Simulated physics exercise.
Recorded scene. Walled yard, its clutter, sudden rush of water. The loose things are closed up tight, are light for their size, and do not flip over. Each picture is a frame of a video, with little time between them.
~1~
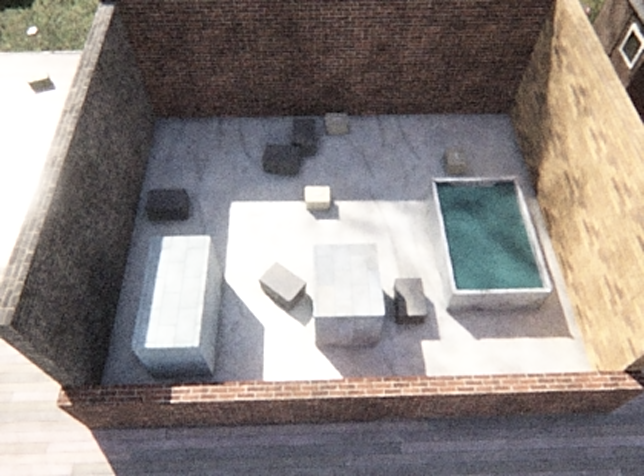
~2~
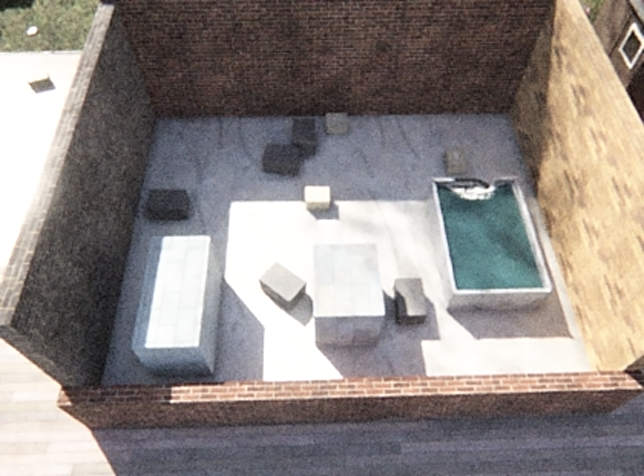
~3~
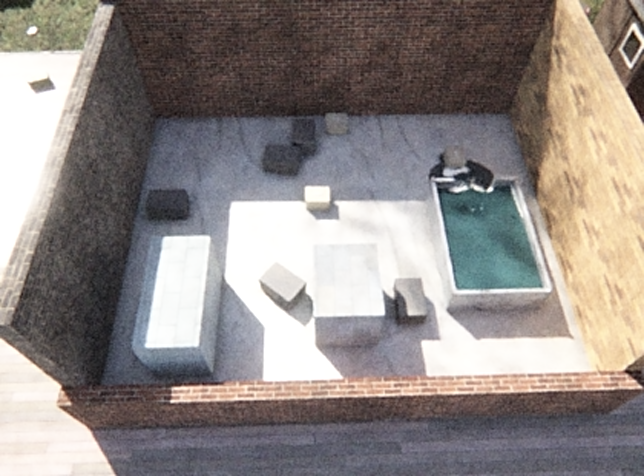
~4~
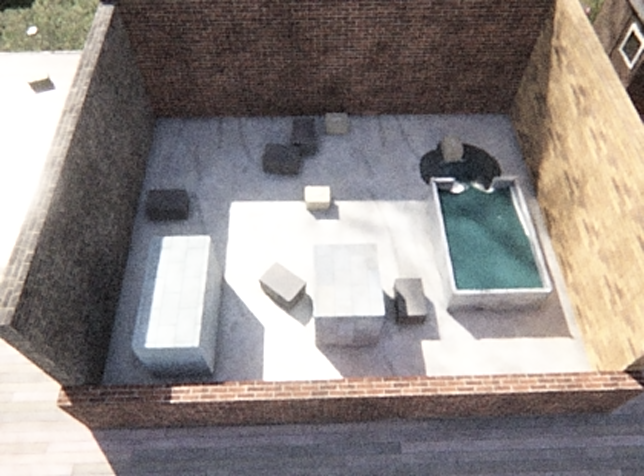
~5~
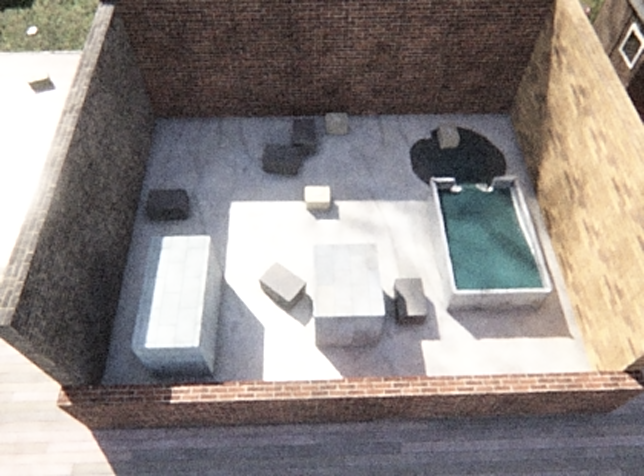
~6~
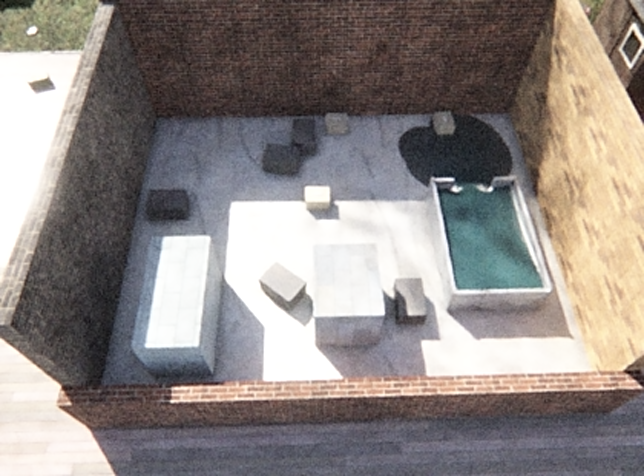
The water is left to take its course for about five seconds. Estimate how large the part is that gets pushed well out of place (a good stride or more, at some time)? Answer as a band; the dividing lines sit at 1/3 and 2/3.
1/3 to 2/3.
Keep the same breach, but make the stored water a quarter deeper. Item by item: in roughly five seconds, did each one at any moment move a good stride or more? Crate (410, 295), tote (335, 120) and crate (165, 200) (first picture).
Taking them as listed - a shorter distance for the first, the full distance for the second, a shorter distance for the third.
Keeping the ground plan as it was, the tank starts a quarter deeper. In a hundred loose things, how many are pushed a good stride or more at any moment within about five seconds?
I'd say close to 60 per cent of the things.
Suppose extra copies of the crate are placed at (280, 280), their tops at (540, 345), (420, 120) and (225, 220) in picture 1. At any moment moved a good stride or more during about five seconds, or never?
Outcome per entry: Stays where it is / knocked aside / stays where it is.
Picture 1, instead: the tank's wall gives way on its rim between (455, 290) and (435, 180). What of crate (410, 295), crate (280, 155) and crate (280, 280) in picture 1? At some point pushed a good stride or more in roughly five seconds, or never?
Results in order: Cleared that distance / cleared that distance / stayed short.
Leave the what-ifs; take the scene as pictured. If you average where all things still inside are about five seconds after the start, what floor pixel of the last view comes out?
Centre of the remaining clutter: Around (294, 208).
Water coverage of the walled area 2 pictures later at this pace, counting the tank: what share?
20 %, give or take.
A moment on, 1 of 8 are well off their spots; 1 afloat.
Next, 1 of 8 are well off their spots; 1 afloat.
Later, 2 of 8 are well off their spots; 2 afloat.
In the end, 3 of 8 are well off their spots, and 3 have been at some point; 1 afloat.
